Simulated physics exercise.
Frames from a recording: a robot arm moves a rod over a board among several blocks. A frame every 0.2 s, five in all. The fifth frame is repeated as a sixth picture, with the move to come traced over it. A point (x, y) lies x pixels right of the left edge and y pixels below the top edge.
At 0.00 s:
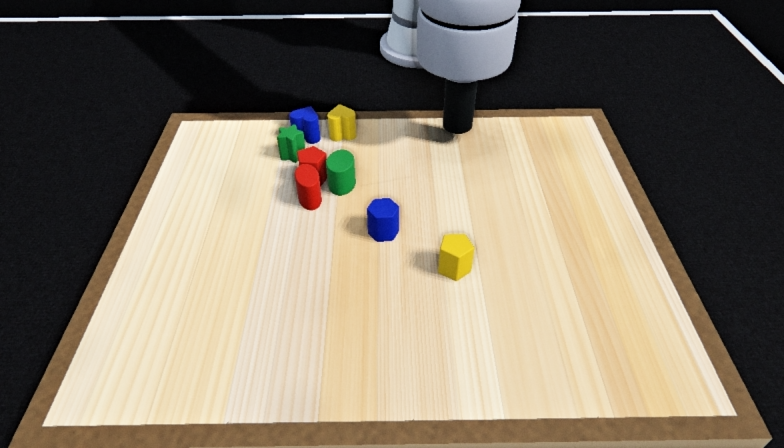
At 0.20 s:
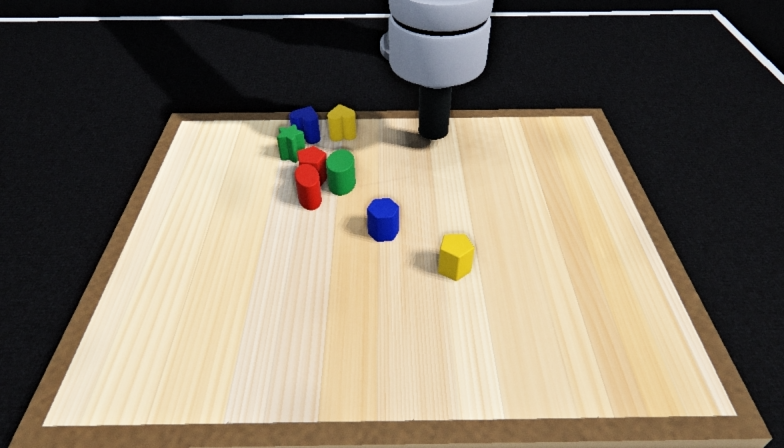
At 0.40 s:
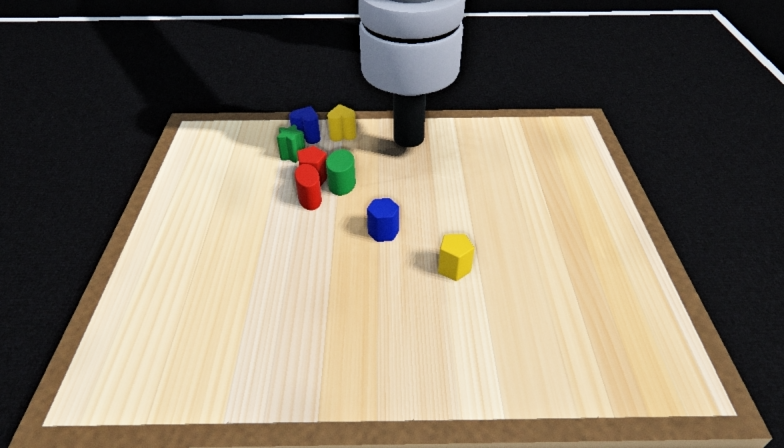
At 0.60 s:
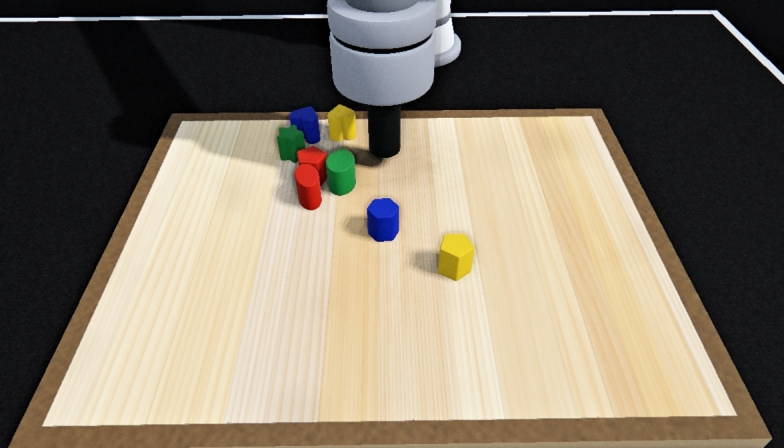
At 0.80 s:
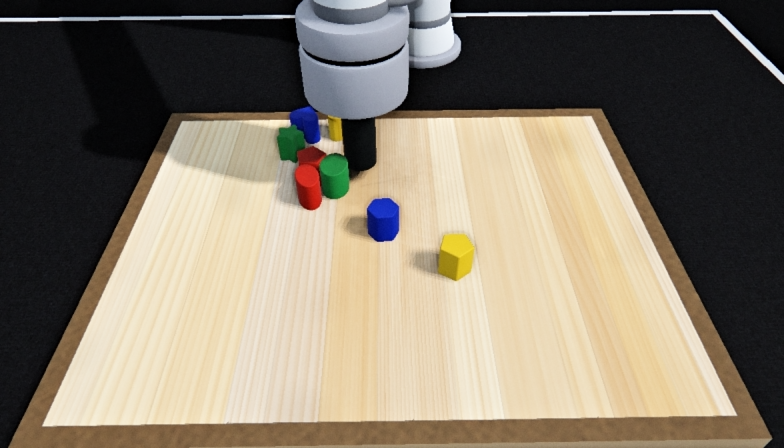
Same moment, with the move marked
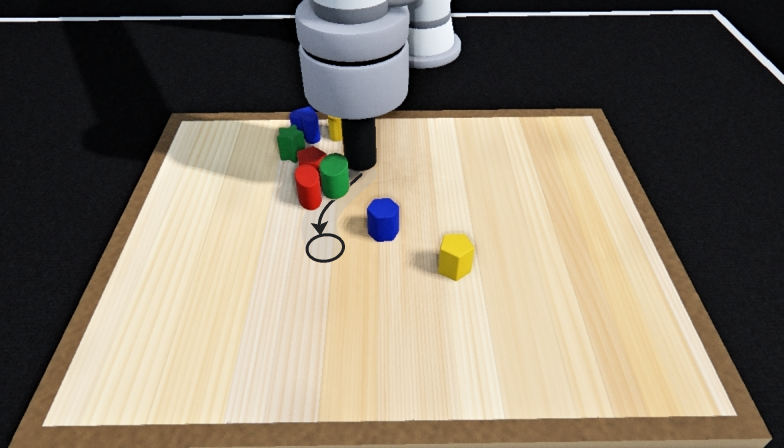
A robot arm holding a black rod glides left and slightly toward the viewer across the back of a wooden board, where red, green, blue and yellow blocks sit still. The rod then reaches the green cylinder beside the two red blocks and nudges it slightly left and forward.
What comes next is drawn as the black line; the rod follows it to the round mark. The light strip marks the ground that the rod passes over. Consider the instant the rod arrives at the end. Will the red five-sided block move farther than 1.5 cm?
No - that is not the case.
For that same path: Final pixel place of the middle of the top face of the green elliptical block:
My prediction: (279, 208).
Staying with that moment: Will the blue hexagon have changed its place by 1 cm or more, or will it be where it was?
At the end of the path, it will still be in place.
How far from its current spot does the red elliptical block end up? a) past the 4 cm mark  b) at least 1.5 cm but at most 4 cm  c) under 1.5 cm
The correct letter is a.
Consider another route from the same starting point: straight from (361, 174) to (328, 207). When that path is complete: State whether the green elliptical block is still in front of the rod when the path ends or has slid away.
I'd say it is still being pushed.
The drawn path runs from (361, 174) by way of (339, 195) and (320, 219) to (325, 248).
What follows on the original path. One third of the way, rod at (337, 182); red elliptical block at (279, 188), turned 45° clockwise; green elliptical block at (308, 185).
Two thirds of the way, rod at (318, 207); red elliptical block at (265, 192), turned 60° clockwise; green elliptical block at (281, 206), turned 30° clockwise.
At the end, rod at (324, 235); red elliptical block at (265, 192), turned 60° clockwise; red five-sided block not moved; green elliptical block at (279, 208), turned 40° clockwise; blue hexagon not moved.
